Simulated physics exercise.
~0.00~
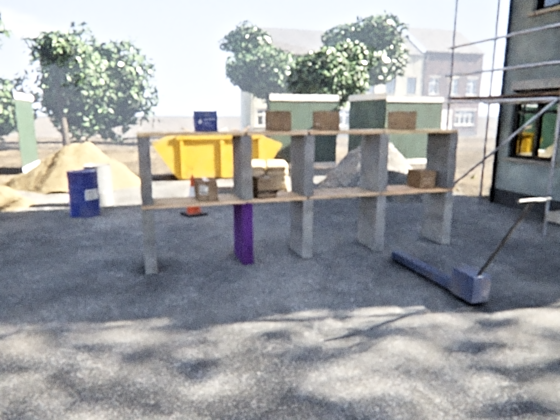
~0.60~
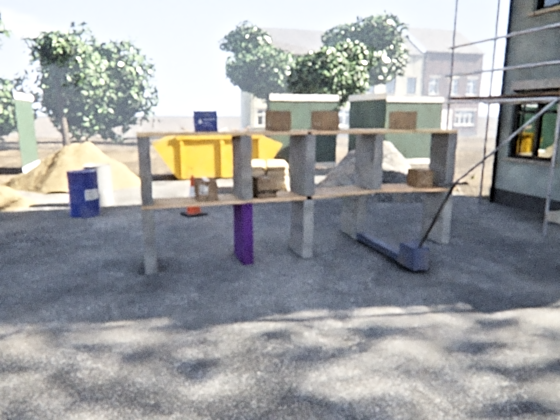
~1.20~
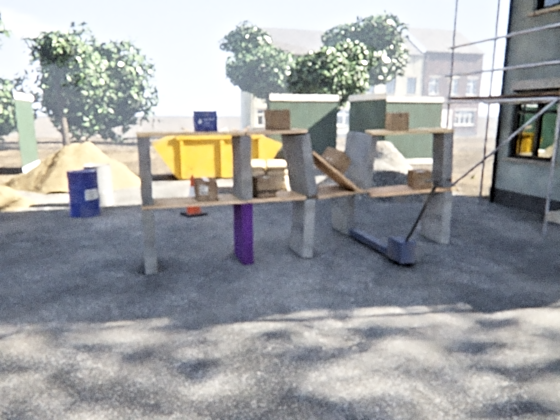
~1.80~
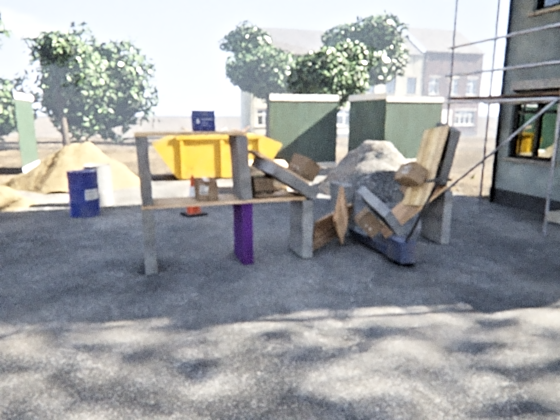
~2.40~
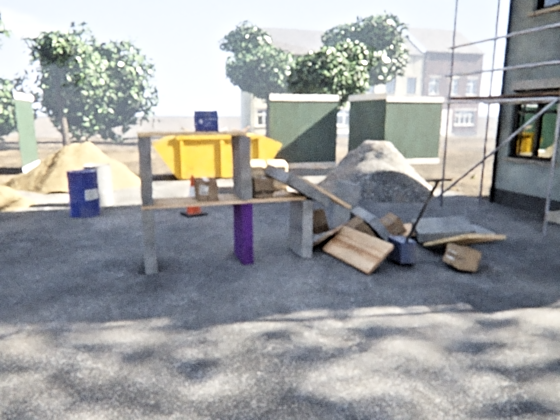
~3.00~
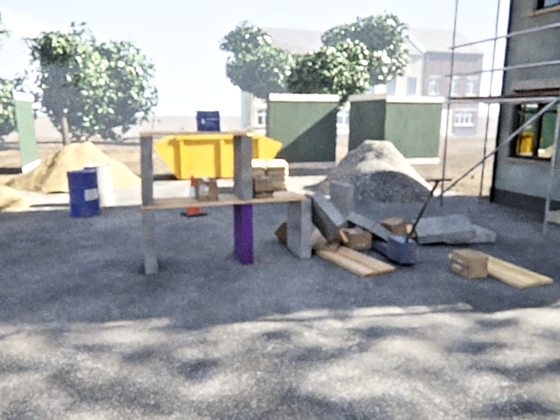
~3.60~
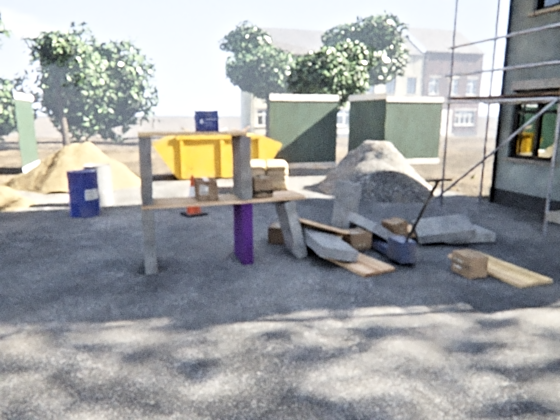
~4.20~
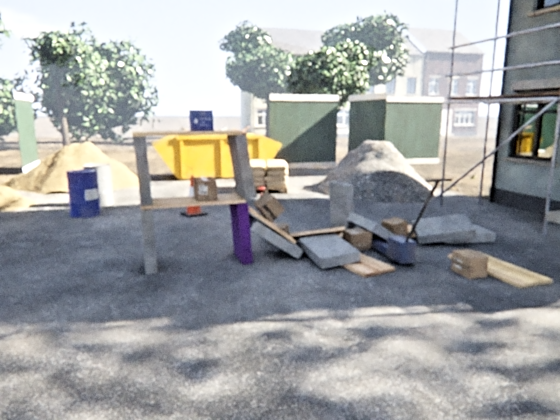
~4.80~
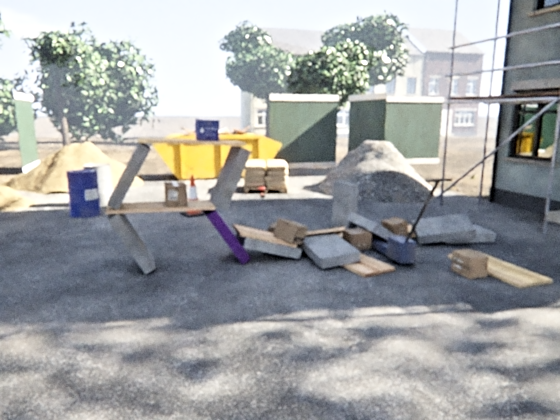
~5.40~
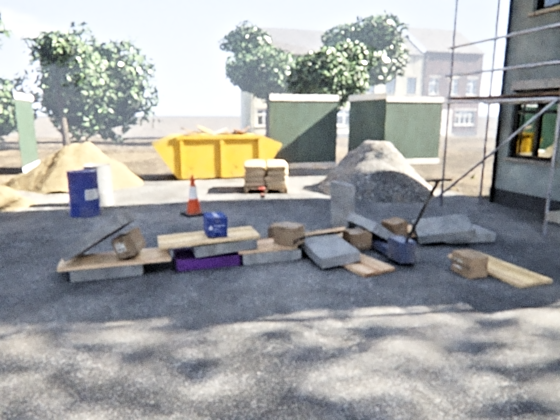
In this clip, a floor jack slides left into the base of a two-tier rack of boards and grey uprights, whose right side collapses first; the rest then leans and falls leftward, leaving the purple upright flat and the blue carton atop the low rubble.
